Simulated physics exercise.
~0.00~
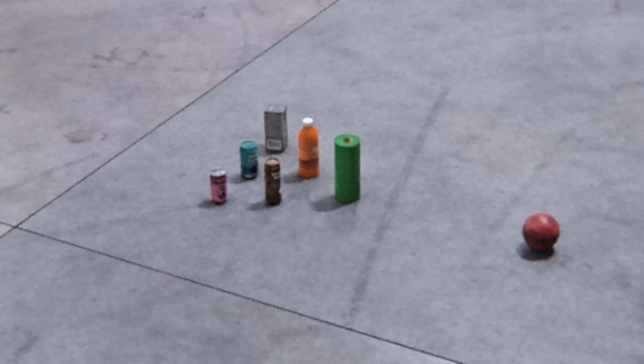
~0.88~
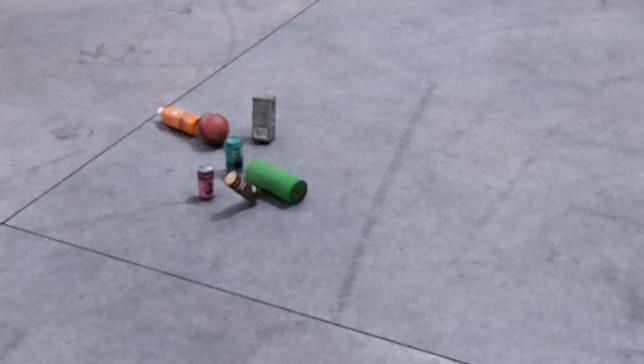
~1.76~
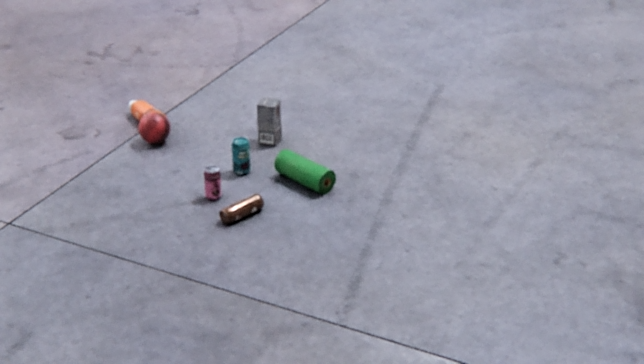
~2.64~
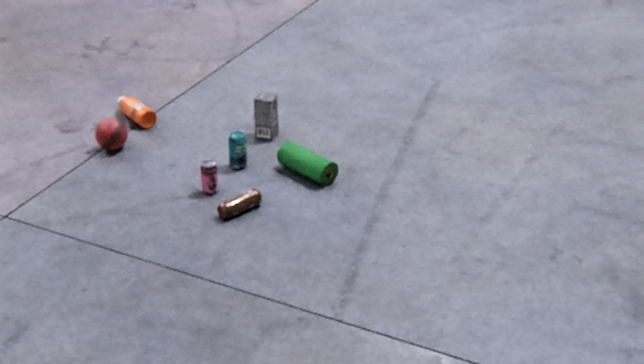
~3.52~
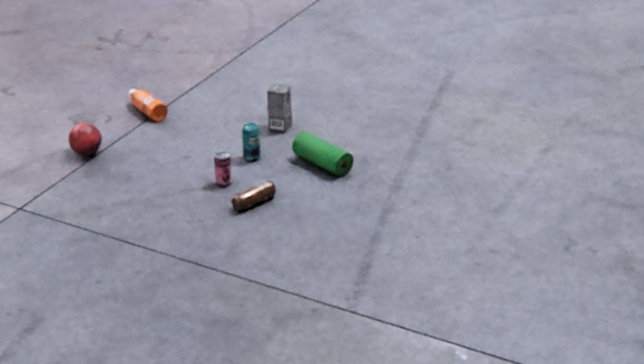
At the start, a cluster of six objects stands upright on a grey floor, with a red ball off to the right. The ball travels left to the far side of the group, the green roll and orange bottle end up on their sides, and the brown can tips over at a steep lean. The can then drops flat, while the bottle and the ball move farther left. The ball passes the bottle and rolls on a little way beyond it. At the end, the bottle, can and roll lie on the floor, while the pink can, turquoise can and grey carton still stand.
